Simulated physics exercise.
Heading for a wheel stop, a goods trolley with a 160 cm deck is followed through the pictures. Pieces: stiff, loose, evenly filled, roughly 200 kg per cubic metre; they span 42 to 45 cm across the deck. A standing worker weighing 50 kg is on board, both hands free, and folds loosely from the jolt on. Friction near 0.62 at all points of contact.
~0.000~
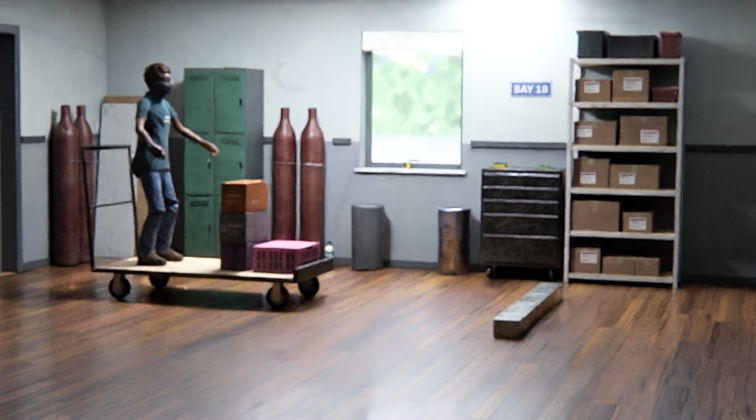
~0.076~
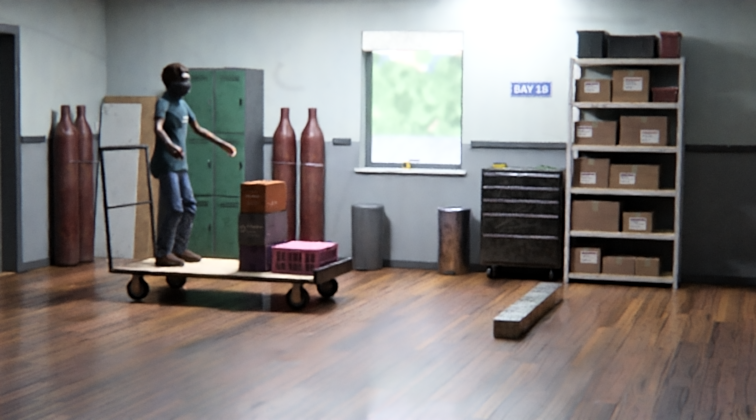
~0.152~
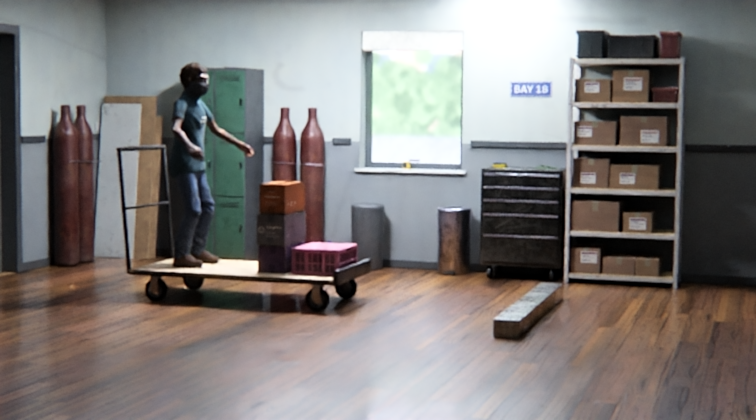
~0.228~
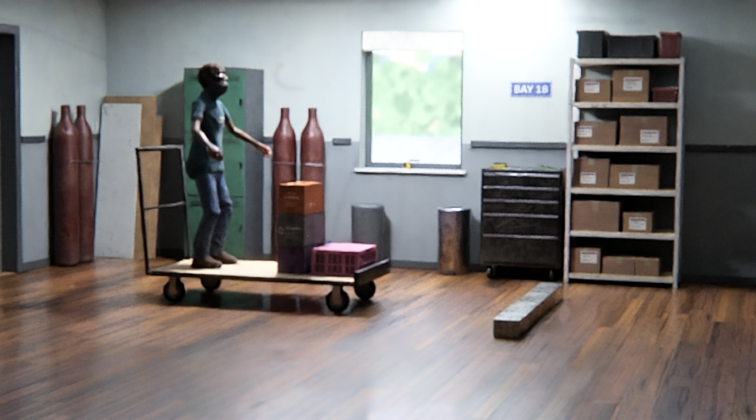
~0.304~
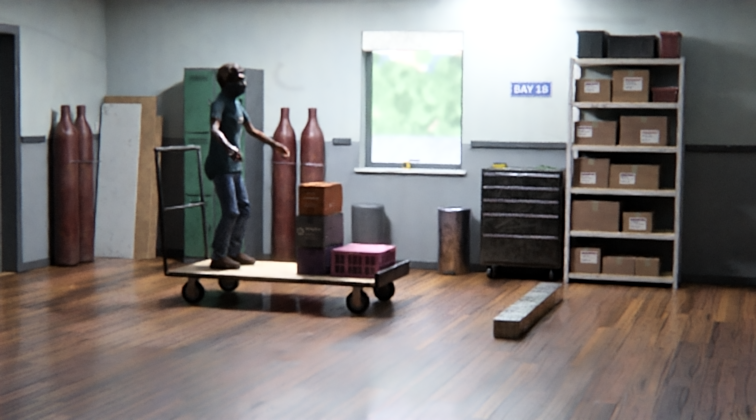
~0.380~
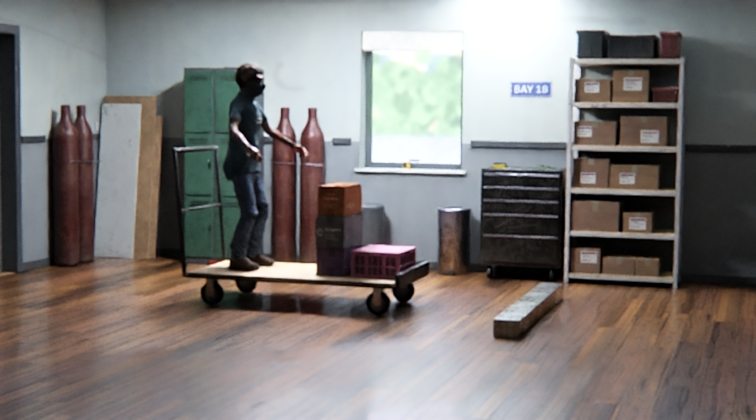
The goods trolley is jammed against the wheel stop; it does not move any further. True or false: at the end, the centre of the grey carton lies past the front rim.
False.
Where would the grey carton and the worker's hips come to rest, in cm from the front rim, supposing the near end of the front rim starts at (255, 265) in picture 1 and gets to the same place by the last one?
In that case grey 30 past, hips 100 past.
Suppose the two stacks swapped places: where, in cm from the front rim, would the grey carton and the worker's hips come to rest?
Outcome - grey: 60 cm past rim; hips: 50 cm behind rim.
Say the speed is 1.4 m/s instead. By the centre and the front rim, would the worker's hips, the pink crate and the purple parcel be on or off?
Hips - kept, pink - kept, purple - kept.
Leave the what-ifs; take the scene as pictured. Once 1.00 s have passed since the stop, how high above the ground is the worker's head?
Height: Approx. 60 cm above ground.
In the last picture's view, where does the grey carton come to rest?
Around (496, 236).
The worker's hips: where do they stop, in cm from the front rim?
They settle some 60 centimetres behind the rim.
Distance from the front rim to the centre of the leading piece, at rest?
80 cm past the rim.
Impact comes at 0.81 s.
After 1.36 s the grey carton is 25 cm behind the rim, tilted 90°, near (499, 239) in the last picture's view.
After 1.81 s the grey carton is 26 cm behind the rim, tilted 85°, near (498, 237) in the last picture's view.
Final state at 2.9 s, past the rim, orange carton; behind it, purple parcel, grey carton, pink crate and the worker's hips.
